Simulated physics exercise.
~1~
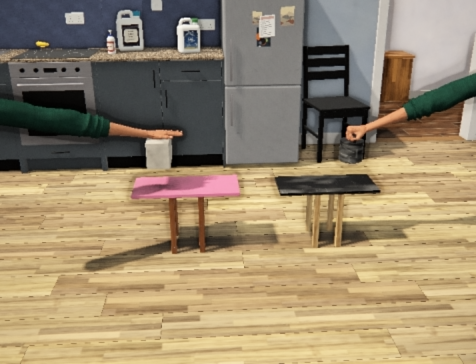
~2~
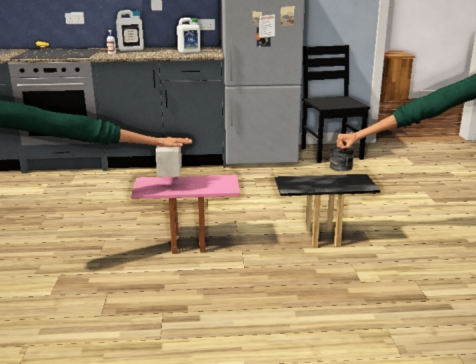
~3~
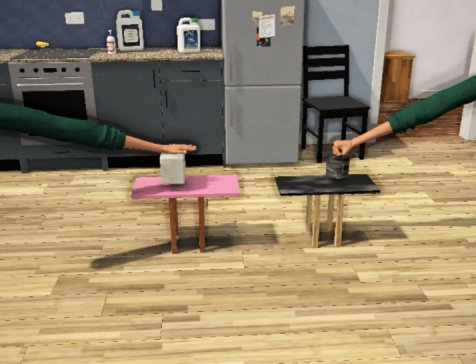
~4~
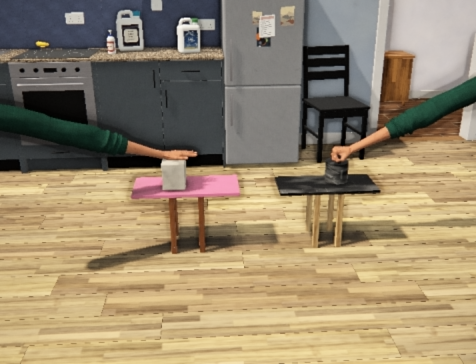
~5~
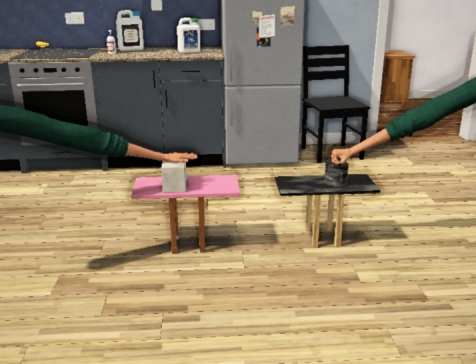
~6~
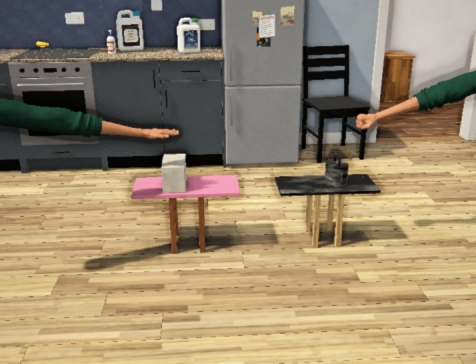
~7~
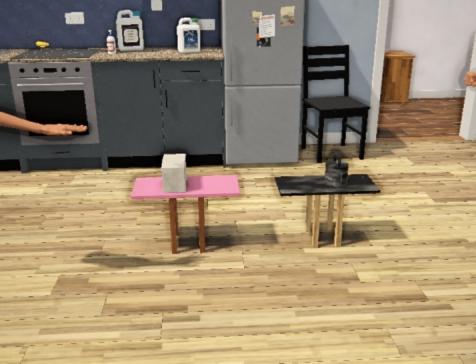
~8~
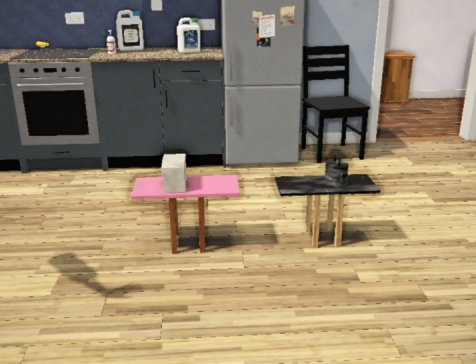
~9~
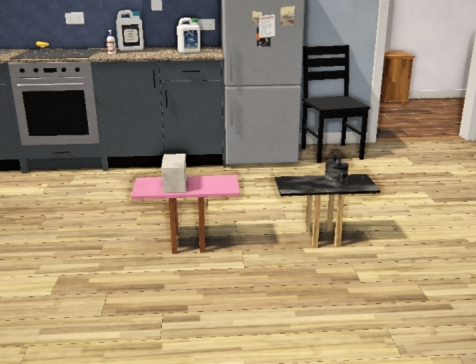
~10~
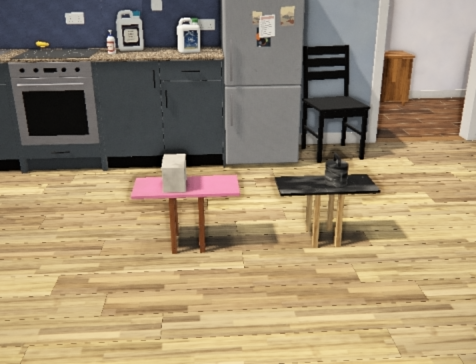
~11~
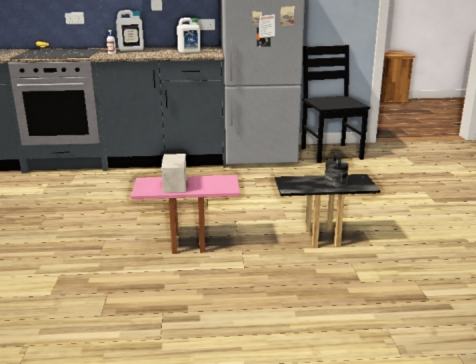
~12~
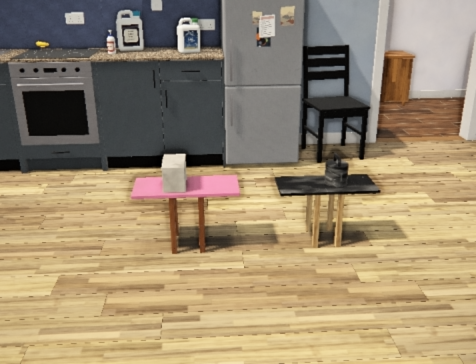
Two hands set blocks on a pink table and a black one, which stay upright.
